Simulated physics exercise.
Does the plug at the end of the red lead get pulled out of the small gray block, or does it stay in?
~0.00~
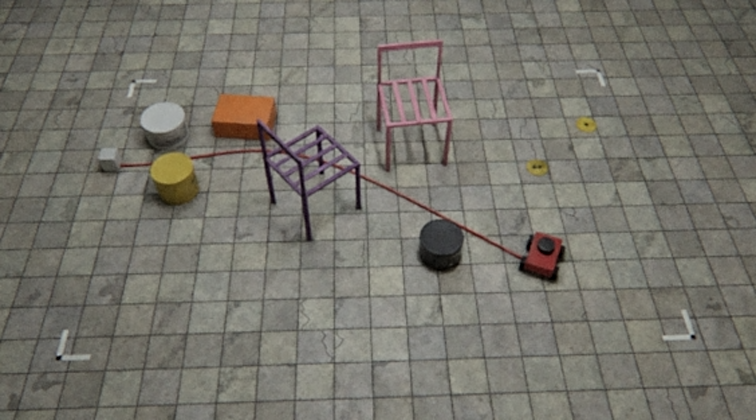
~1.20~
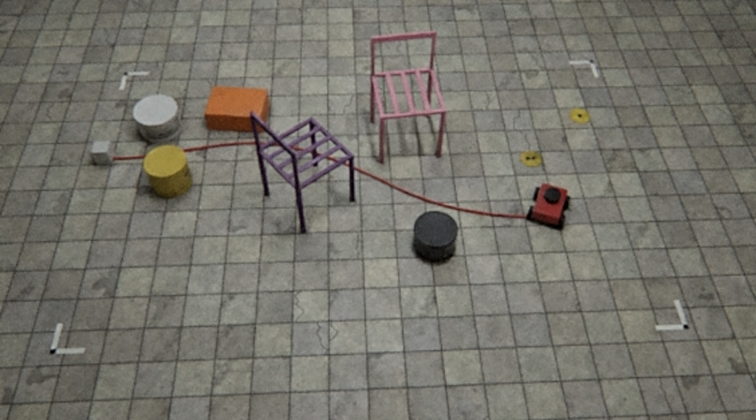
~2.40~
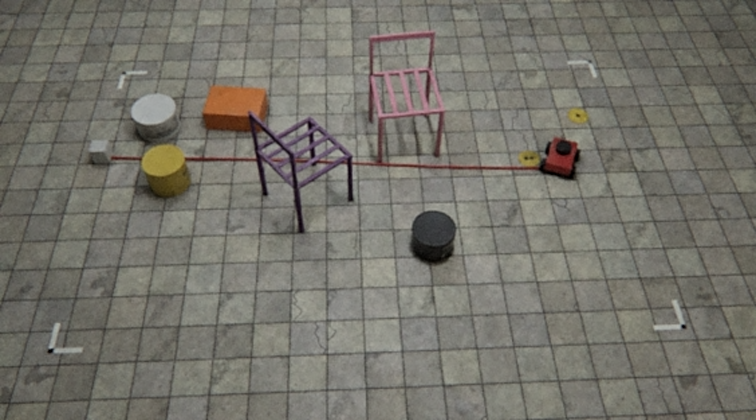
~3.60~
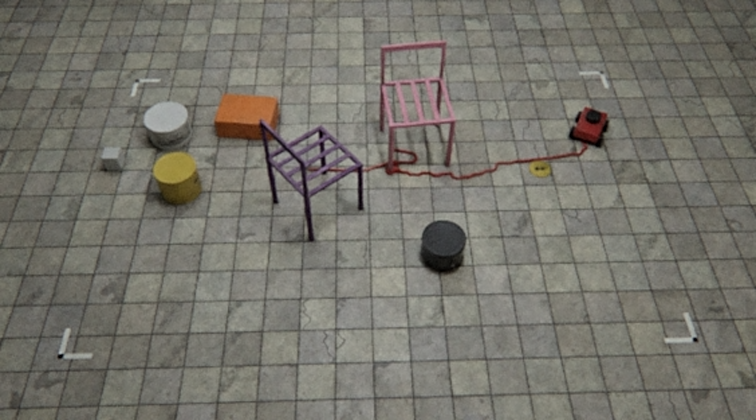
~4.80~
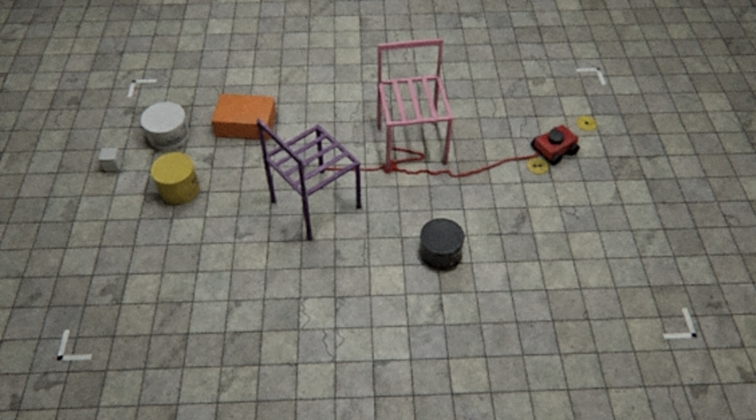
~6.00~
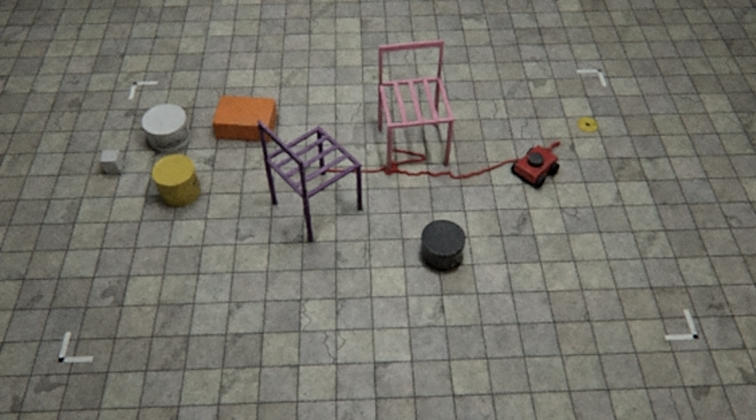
The plug gets yanked out. The lead pulls straight as the cart drives on, then comes away from the gray block and lies slack behind the cart.
